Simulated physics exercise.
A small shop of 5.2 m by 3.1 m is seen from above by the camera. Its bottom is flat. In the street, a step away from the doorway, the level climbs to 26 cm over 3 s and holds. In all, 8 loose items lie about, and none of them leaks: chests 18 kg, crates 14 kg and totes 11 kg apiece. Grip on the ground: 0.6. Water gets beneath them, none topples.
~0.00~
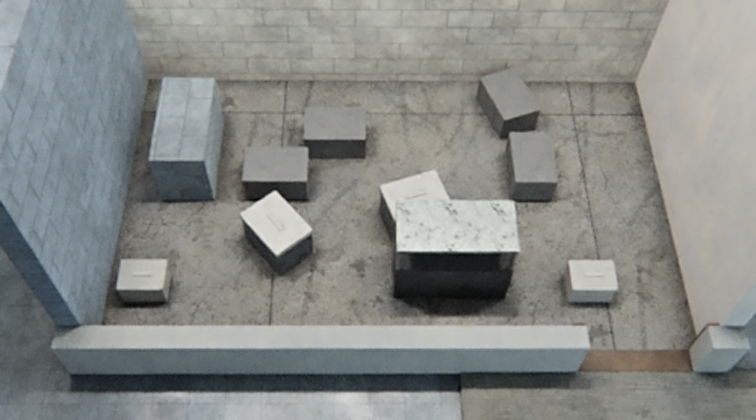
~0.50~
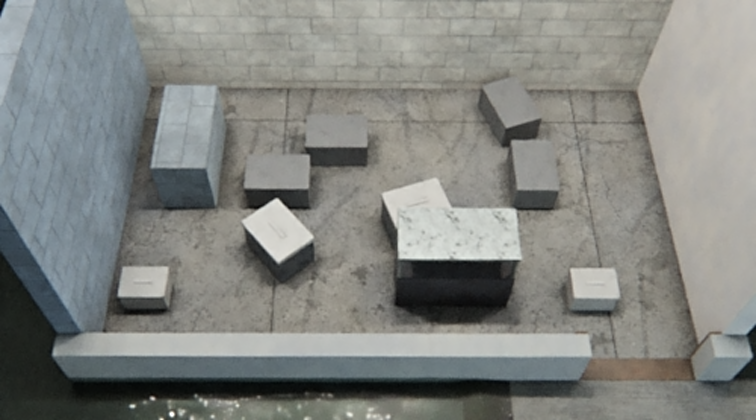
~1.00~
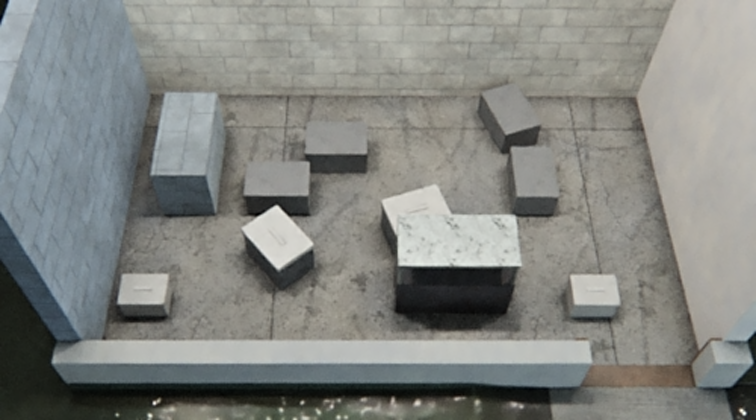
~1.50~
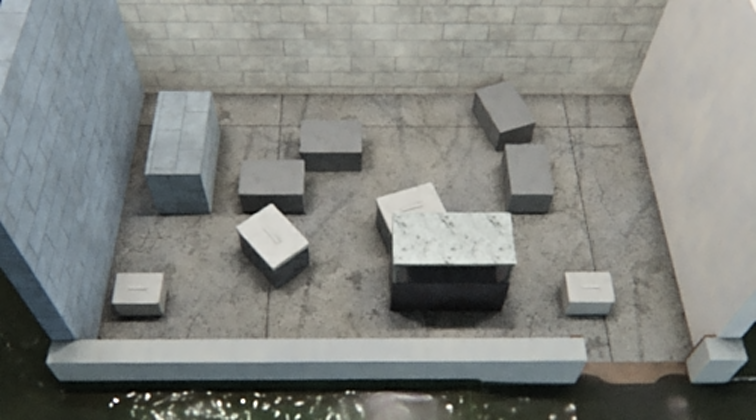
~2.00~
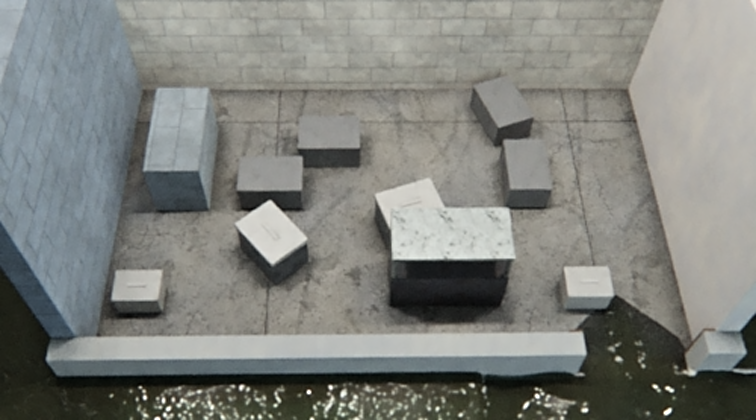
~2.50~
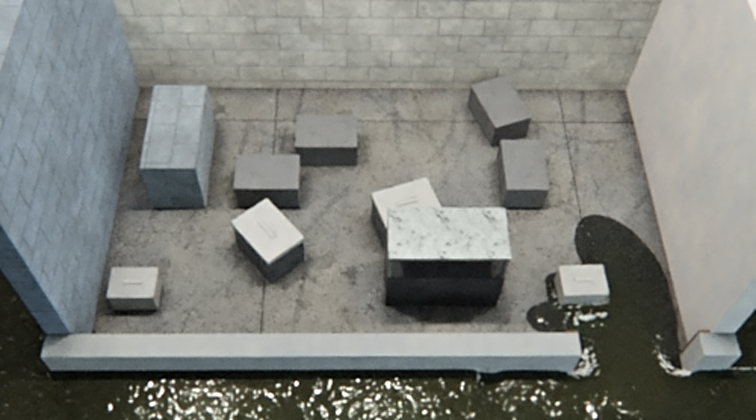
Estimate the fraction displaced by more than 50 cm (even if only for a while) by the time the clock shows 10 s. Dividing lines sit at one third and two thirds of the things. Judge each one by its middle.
I bet the count comes out medium.
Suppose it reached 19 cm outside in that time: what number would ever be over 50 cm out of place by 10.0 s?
It would come to 3 of them.
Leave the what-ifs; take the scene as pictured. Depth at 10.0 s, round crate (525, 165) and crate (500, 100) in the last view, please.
Around 10 cm and 17 cm.
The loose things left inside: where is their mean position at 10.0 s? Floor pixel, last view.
Near (261, 202).
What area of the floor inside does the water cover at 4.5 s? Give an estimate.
At that time the wet patch spans about 7.0 m2.
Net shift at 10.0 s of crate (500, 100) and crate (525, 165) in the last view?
One is off by 300 cm, the other by 200 cm, in the order asked.
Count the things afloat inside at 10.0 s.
It comes to 6.
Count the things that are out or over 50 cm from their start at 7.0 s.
By then 2.
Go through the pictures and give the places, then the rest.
A tote at (593, 275) rests on the ground; a chest at (276, 222) rests on the ground; 0.0 m2 under water; 0 of 8 have shifted, in the first frame.
A tote at (595, 283), on the bottom; a chest at (277, 229) rests on the ground; 0.0 m2 under water; 0 of 8 have shifted, in the second frame.
A tote at (595, 290) rests on the ground; a chest at (277, 236), on the bottom; water covers 0.0 m2; 0 of 8 have shifted, in the third frame.
A tote at (590, 287) rests on the ground; a chest at (272, 235), on the bottom; water covers 0.0 m2; 0 of 8 have shifted, in the fourth frame.
A tote at (589, 281) rests on the ground; a chest at (271, 231) rests on the ground; 0.3 m2 under water; 0 of 8 have shifted, in the fifth frame.
A tote at (584, 280) rests on the ground; a chest at (267, 230) rests on the ground; water covers 1.1 m2; 0 of 8 have shifted, in the sixth frame.
After 3.5 s 1 of 8 are over 50 cm from their spots; 0 afloat.
After 4.5 s 1 of 8 are over 50 cm from their spots; 0 afloat.
After 7.0 s 2 of 8 are over 50 cm from their spots; 3 afloat.
After 10.0 s 5 of 8 are over 50 cm from their spots, and 5 have been at some point; 6 afloat.
